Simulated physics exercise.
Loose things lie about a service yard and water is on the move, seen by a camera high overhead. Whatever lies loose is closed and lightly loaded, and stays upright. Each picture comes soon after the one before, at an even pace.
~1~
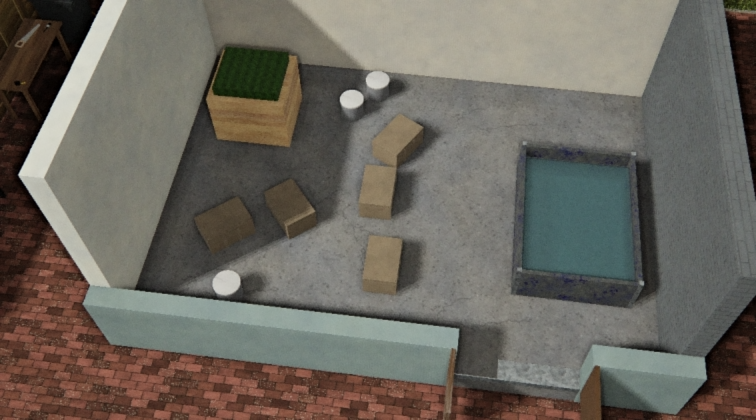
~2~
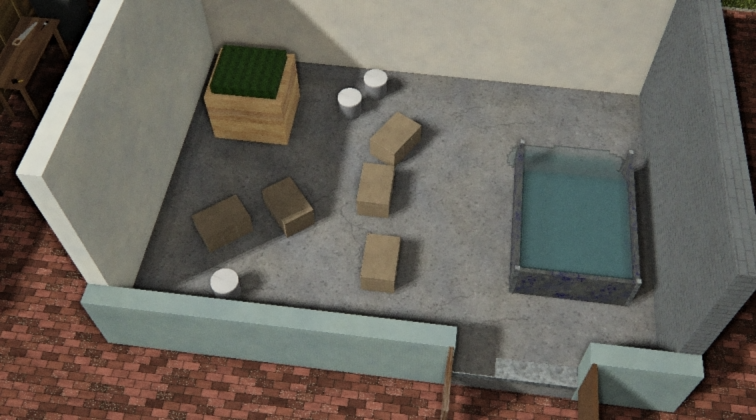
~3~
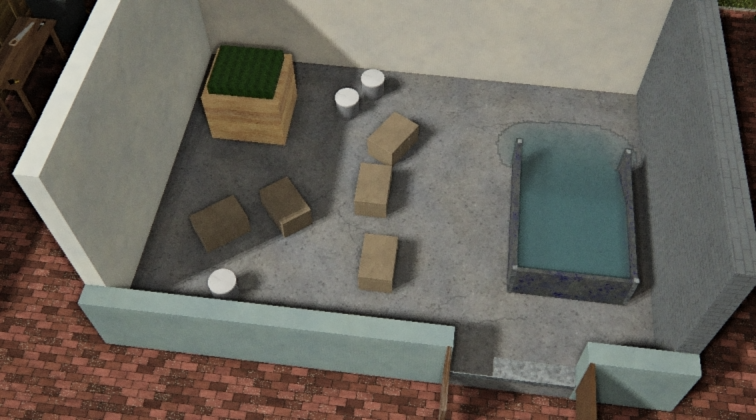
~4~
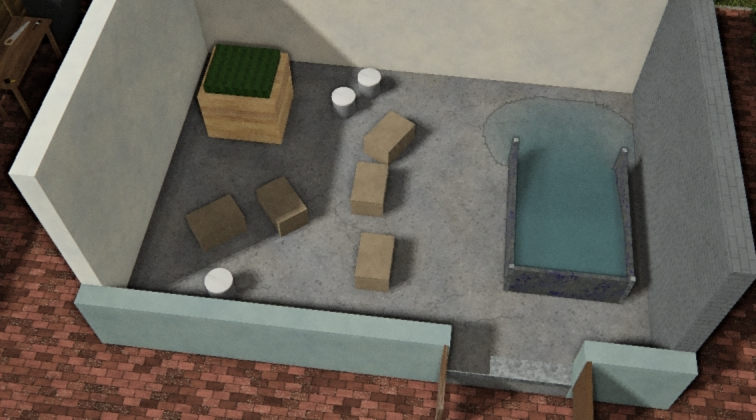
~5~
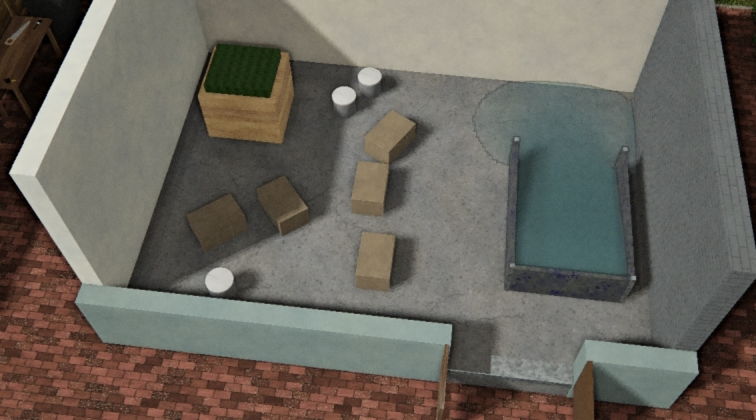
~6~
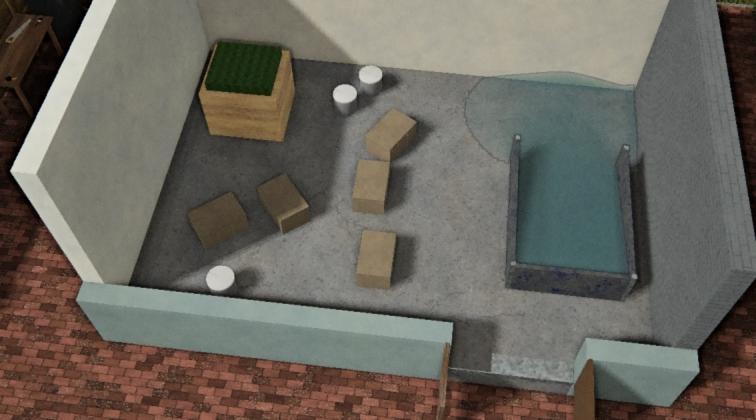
The clip shows a high view of a walled yard with scattered crates and white cylinders that stay put, as the far side of a water-filled tank disappears and water spreads across the floor toward the back wall.
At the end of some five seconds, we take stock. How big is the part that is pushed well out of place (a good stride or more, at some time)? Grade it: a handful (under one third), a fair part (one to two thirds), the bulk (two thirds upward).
A fair part.
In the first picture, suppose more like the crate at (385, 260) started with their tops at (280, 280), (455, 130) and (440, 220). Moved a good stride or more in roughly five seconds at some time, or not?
So, in order, the copies go nowhere much, a long way, nowhere much.
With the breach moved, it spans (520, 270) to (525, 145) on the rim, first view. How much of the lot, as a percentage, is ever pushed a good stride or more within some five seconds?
Around 100 in a hundred.
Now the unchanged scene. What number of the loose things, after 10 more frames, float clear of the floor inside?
Tally: 0.
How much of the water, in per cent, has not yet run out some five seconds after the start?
My answer is close to 100 percent.
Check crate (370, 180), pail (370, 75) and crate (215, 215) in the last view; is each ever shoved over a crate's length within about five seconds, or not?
The first one stayed within range, the second traveled far and the third stayed within range.
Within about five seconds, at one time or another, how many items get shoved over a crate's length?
I get 3.
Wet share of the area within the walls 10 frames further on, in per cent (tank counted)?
30 in a hundred, roughly.
A moment on, 0 of 8 are well off their spots; 0 afloat.
Next, 0 of 8 are well off their spots; 0 afloat.
Later, 2 of 8 are well off their spots; 0 afloat.
In the end, 3 of 8 are well off their spots, and 3 have been at some point; 2 afloat.
